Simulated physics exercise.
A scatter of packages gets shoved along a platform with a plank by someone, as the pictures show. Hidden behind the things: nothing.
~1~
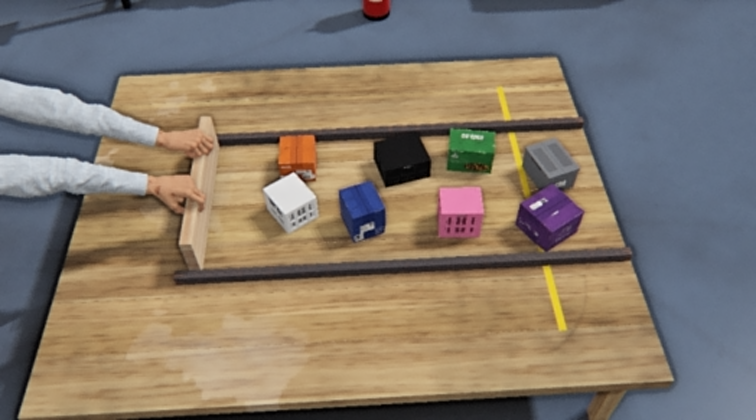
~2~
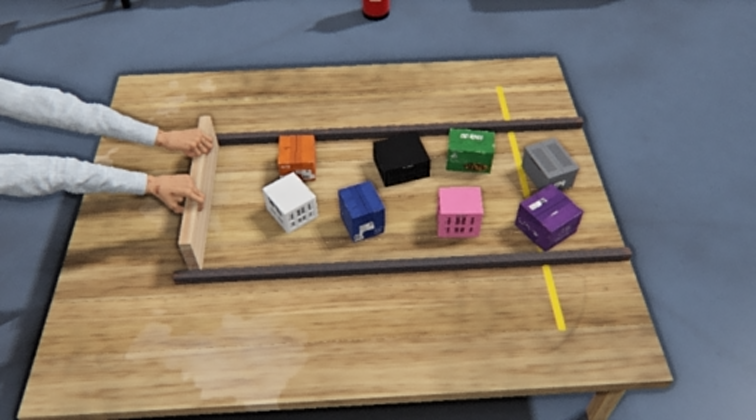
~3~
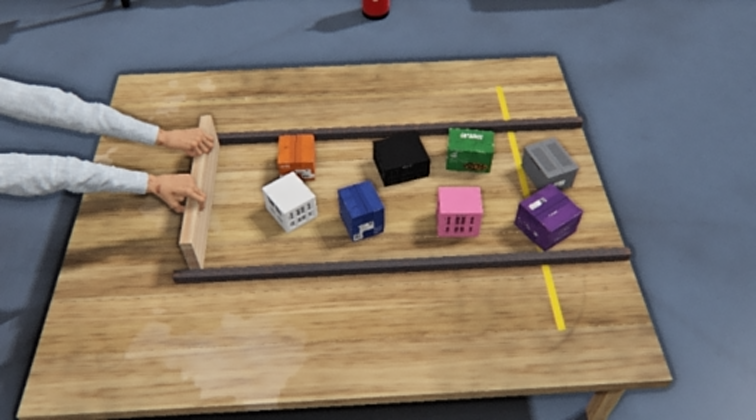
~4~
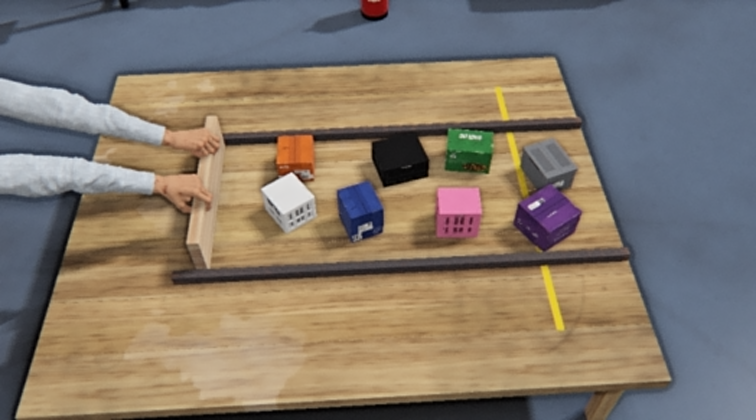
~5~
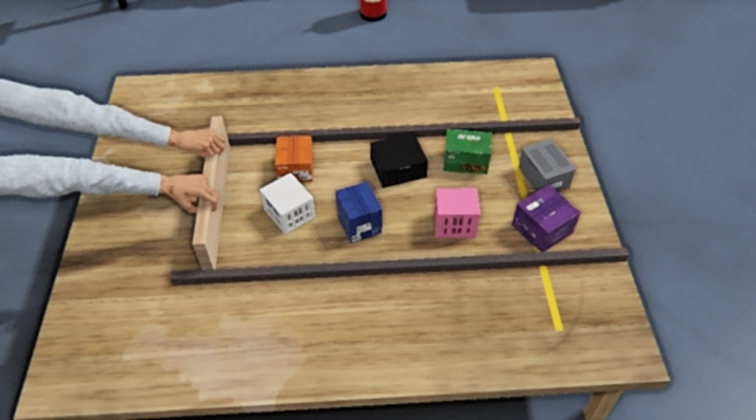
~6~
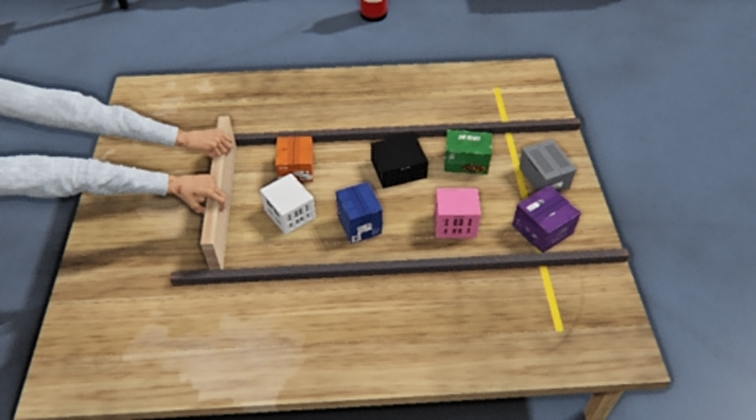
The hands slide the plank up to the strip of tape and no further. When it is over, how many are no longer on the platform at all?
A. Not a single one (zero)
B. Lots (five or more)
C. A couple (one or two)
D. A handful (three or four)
(D) A handful (three or four).
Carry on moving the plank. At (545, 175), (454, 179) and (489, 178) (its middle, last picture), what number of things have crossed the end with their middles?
The counts are 5, 0 and 1, in that order.
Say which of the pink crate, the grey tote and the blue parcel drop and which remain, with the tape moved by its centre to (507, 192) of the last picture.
The pink crate keeps its place, the grey tote leaves the top and the blue parcel keeps its place.
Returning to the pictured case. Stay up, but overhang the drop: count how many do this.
1, I think.
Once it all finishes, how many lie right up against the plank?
2 end up touching it.
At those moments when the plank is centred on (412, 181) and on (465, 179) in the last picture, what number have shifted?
Moved so far: 8, later 8.
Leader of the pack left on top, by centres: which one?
It's the black crate.
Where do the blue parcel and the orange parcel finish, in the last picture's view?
Blue parcel at about (586, 204), orange parcel at about (533, 149).
Soon after, none off yet; grey tote at rest near (546, 169); purple parcel at rest near (546, 219); green box at rest near (468, 152).
Then, none off yet; grey tote moved a little near (566, 171); purple parcel moved a little near (572, 220); green box moved about its own width near (522, 148).
At rest, the number that fall off is three or four; fallen, pink crate, green box, purple parcel and grey tote.
